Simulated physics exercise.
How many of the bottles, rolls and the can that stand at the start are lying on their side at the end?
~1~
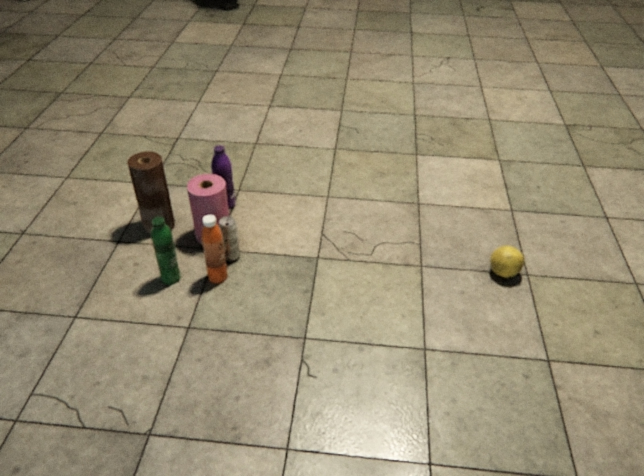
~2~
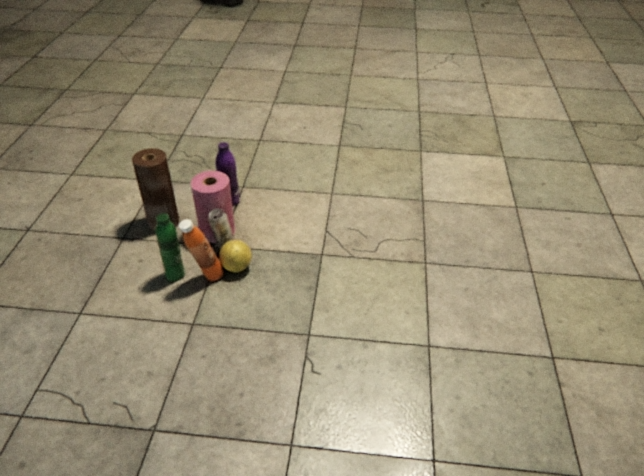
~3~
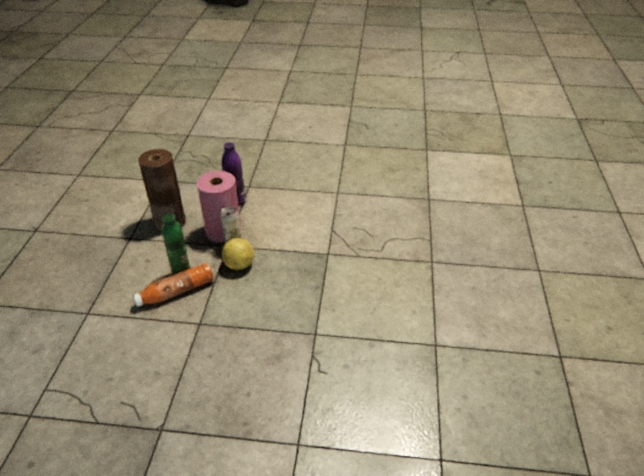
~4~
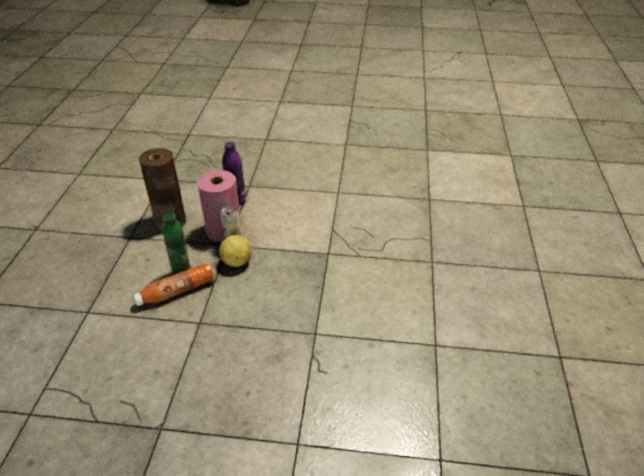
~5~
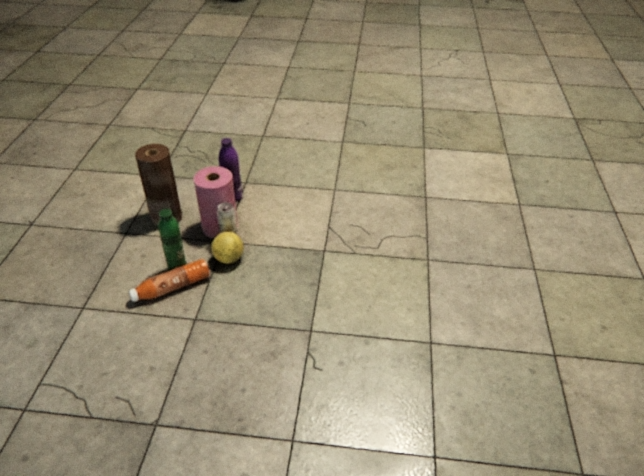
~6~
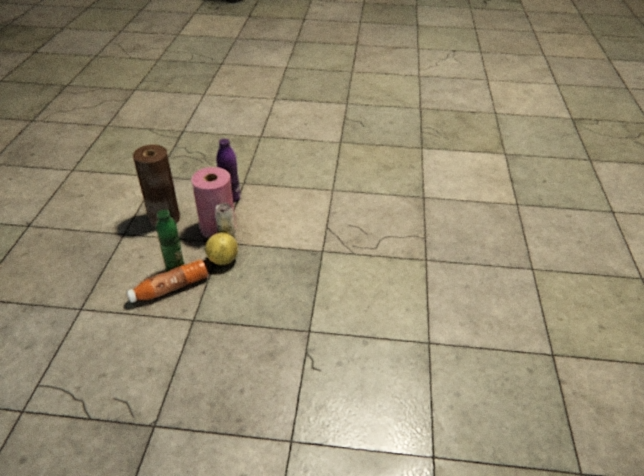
One of them is lying on its side at the end, the orange bottle.
